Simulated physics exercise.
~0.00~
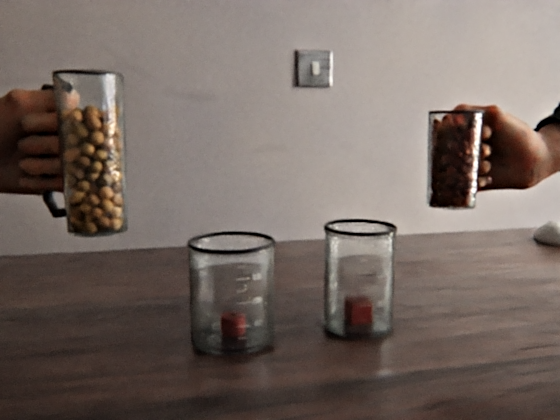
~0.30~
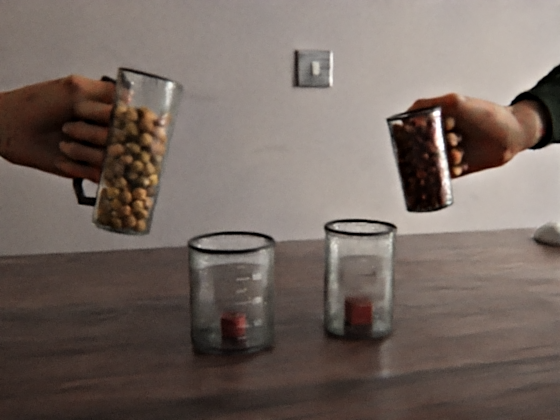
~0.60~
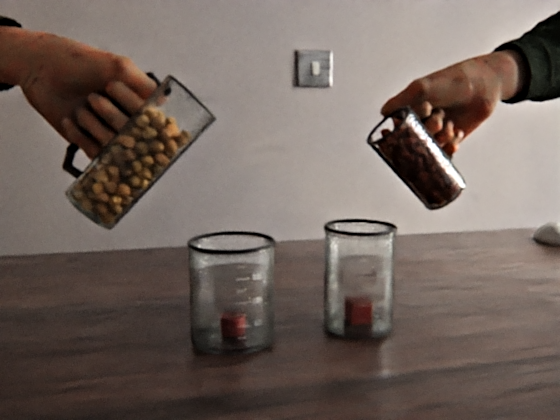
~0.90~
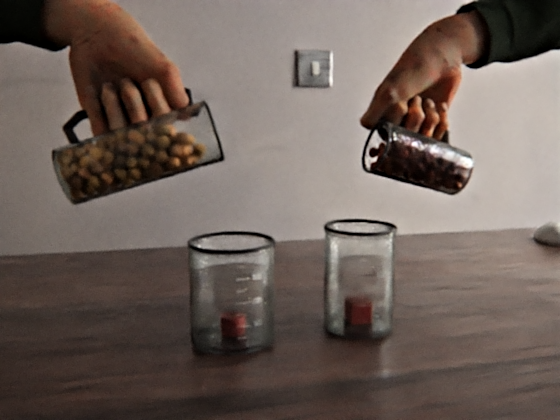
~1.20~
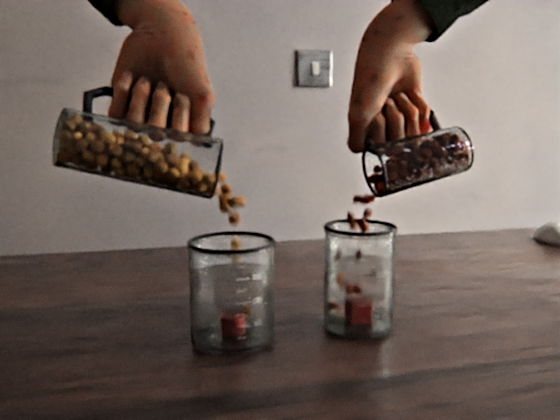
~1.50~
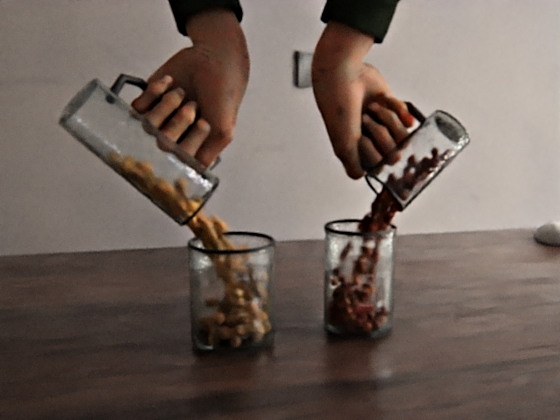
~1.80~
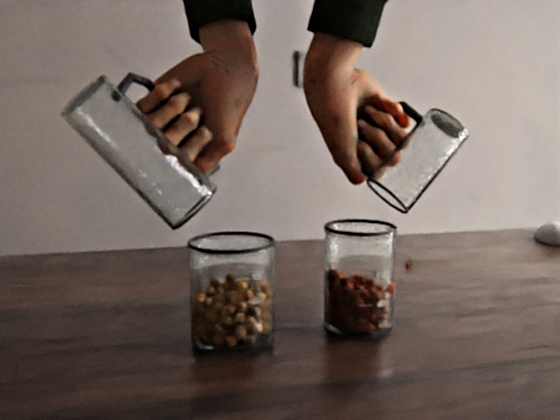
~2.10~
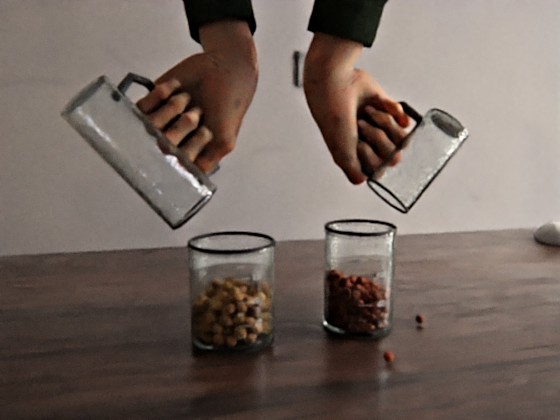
On a dark wooden table against a pale wall, two clear glass beakers stand side by side, each with a small red block inside. A hand on either side holds up a glass mug, the left one filled with yellowish, nut-like pieces and the right one with smaller dark red pieces. Both hands tilt their mugs inward until the pieces begin to trickle, then stream, into the beakers. The mugs empty completely and stay tipped above. Both blocks end up buried, each beaker is about half full, and two red pieces lie on the table beside the right beaker.
